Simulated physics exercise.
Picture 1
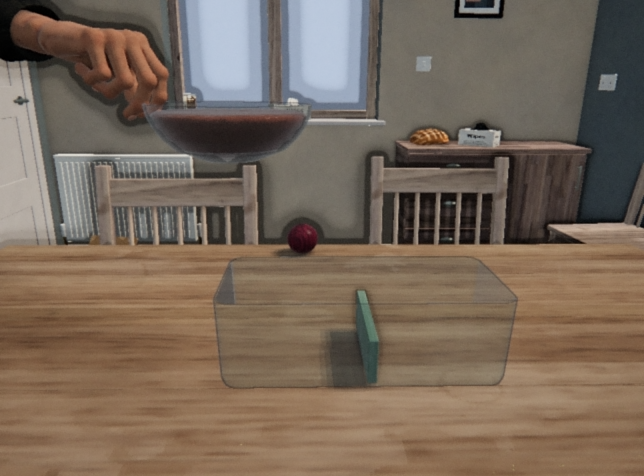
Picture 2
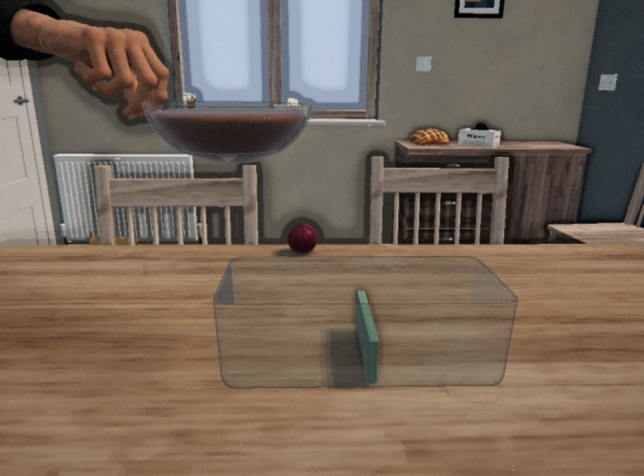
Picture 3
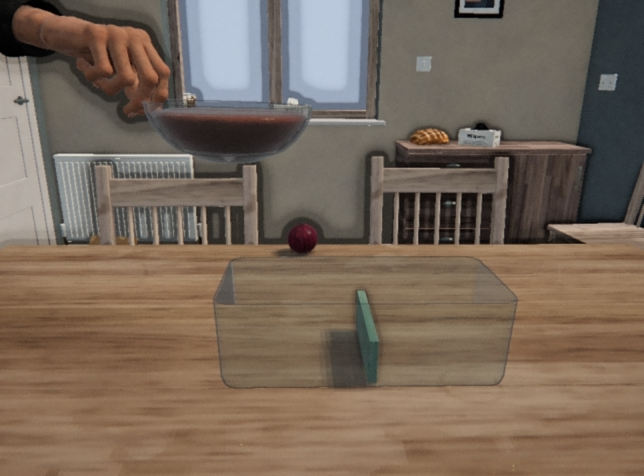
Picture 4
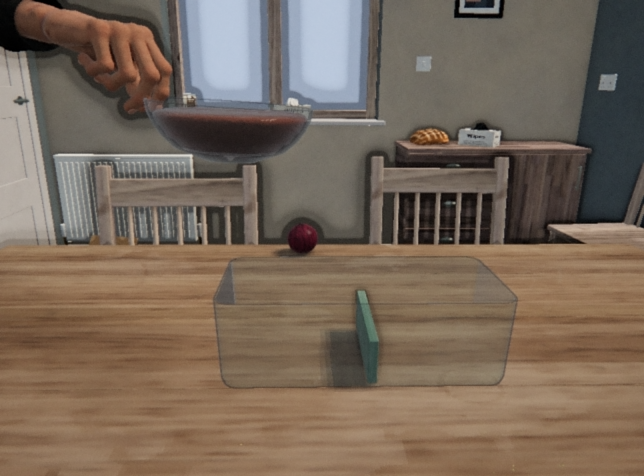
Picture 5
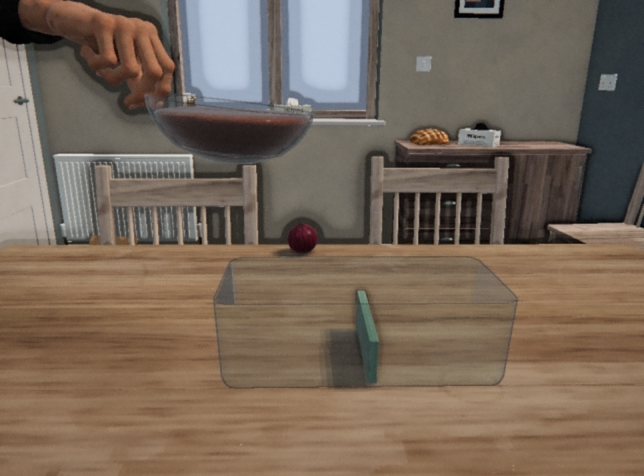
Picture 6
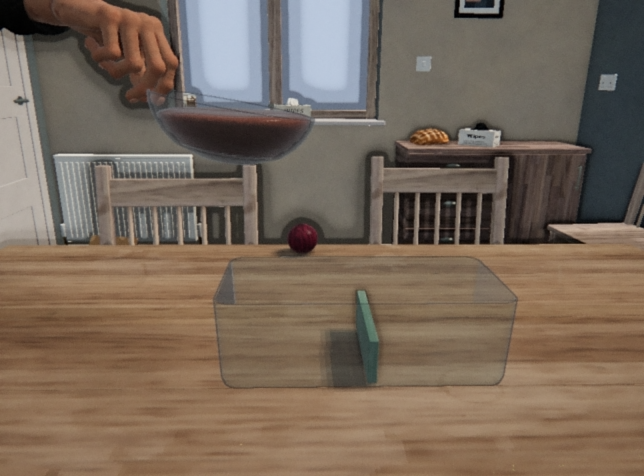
A hand held a clear bowl of dark tea above a wooden table, beside a long see-through basin with a low green wall inside, then slowly tilted the bowl slightly to the right.
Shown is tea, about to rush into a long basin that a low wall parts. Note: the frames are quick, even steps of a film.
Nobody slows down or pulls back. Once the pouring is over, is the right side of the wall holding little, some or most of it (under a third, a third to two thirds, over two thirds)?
It holds some.
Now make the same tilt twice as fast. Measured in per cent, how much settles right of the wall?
40 per cent or thereabouts.
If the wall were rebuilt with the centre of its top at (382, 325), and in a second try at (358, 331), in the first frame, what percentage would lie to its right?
It works out to around 35 per cent for the first and around 60 per cent for the second.
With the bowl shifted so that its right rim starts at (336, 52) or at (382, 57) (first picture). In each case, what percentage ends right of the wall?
The first gives 80 %, the second 95 %.
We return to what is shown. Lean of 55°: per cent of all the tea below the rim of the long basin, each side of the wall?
Left part: Around 10 %. Right part: Around 20 %.
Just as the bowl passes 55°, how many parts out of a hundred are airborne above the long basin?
It's close to 40 per cent.
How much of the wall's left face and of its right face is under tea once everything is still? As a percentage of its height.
Close to 20 for the left and 40 for the right.
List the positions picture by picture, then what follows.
It leans 0°; its right rim is at (311, 106); the tea meets the walls at (153, 112) and (307, 113); the long basin's rim runs from (223, 280) to (496, 279); the wall's top is at (367, 314), in the first frame.
It leans 0°; its right rim is at (311, 107); the tea meets the walls at (154, 112) and (307, 114), in the second frame.
It leans 2°; its right rim is at (312, 109); the tea meets the walls at (155, 111) and (307, 116), in the third frame.
It leans 4°; its right rim is at (312, 112); the tea meets the walls at (156, 110) and (308, 117), in the fourth frame.
It leans 6°; its right rim is at (313, 116); the tea meets the walls at (158, 110) and (310, 117), in the fifth frame.
It leans 10°; its right rim is at (314, 121); the tea meets the walls at (160, 111) and (312, 117), in the sixth frame.
A moment on, the bowl is tipped part way and 32 per cent is still to pour, 8 is left of the wall and 19 right of it.
Next, the bowl is tipped on its side and 1 per cent is still to pour, 38 is left of the wall and 55 right of it.
Then the bowl is tipped on its side and 0 per cent is still to pour, 43 is left of the wall and 56 right of it.
Later the bowl is tipped on its side and 0 per cent is still to pour, 43 is left of the wall and 56 right of it.
At rest 43 per cent lies left of the wall, 56 right of it and 2 outside.
